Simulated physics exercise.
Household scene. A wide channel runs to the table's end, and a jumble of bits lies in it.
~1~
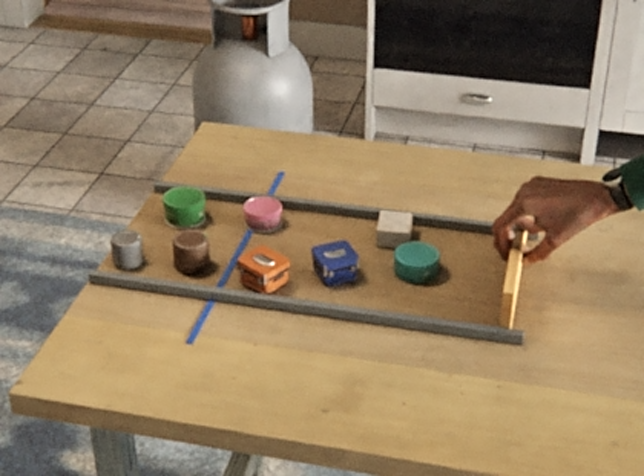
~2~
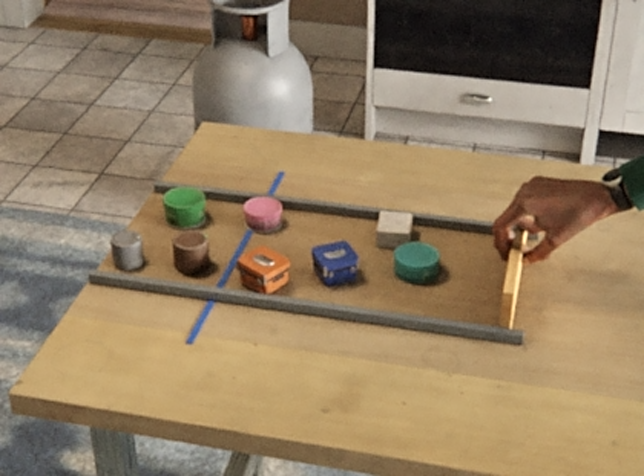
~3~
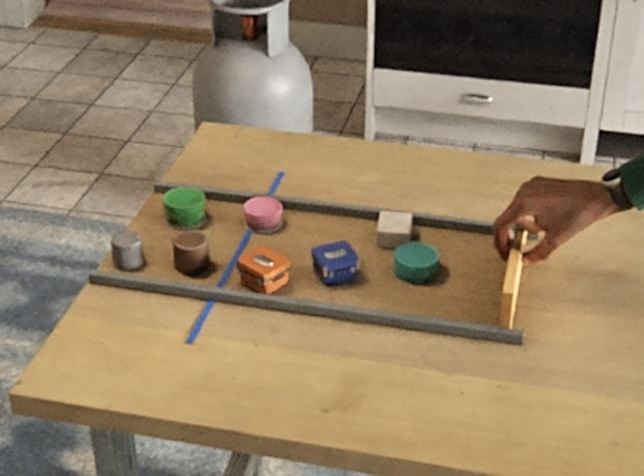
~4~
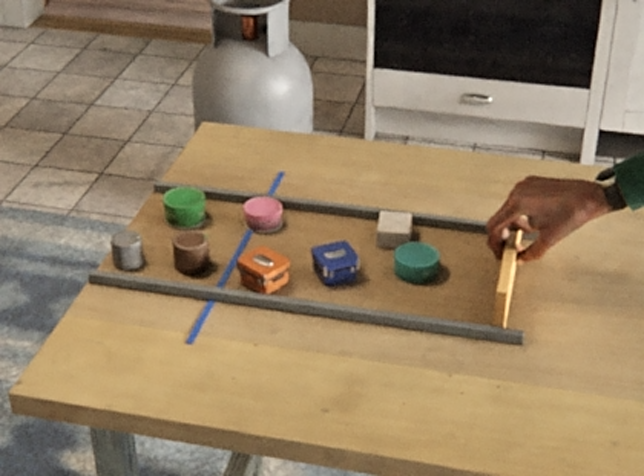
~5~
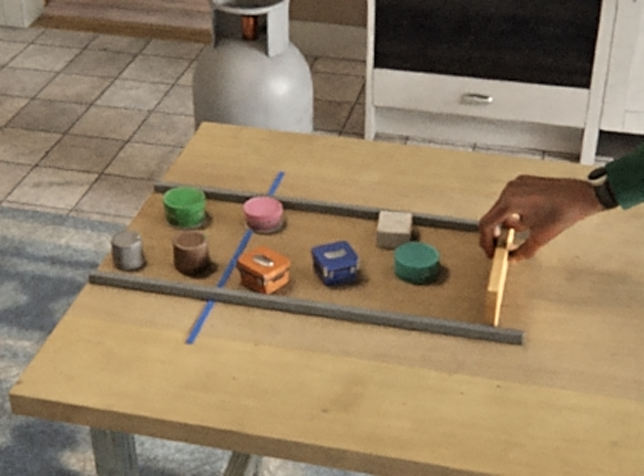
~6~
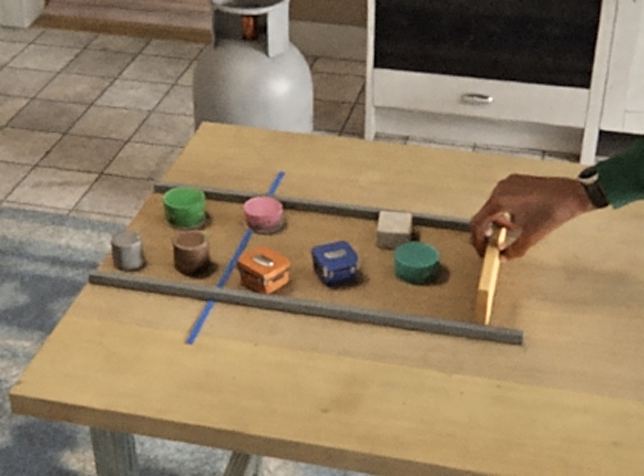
A hand slides an upright board slightly left along a channel holding small, motionless containers.
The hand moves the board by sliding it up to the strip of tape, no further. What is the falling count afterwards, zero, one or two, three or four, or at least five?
I expect that none will fail to stay on the table.
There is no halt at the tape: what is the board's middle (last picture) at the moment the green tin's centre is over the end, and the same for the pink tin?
First one: Around (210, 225). Other one: Around (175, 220).
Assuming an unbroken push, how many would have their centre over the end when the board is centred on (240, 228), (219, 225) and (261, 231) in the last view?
Counts: 0, 0, 0.
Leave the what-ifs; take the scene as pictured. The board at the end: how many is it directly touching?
In total, 4.
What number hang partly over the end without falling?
The overhang total is 0.
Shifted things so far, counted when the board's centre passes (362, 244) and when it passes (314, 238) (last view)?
At the first spot the count is 3, and at the second it is 4.
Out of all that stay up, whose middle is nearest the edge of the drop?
The one you want is the grey lid.
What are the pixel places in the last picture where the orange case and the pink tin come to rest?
Final positions - orange case around (201, 272), pink tin around (207, 208).
Soon after, none off yet; grey lid at rest near (127, 250); green tin at rest near (185, 208); brown lid at rest near (191, 252).
At rest, the number that fall off is zero.
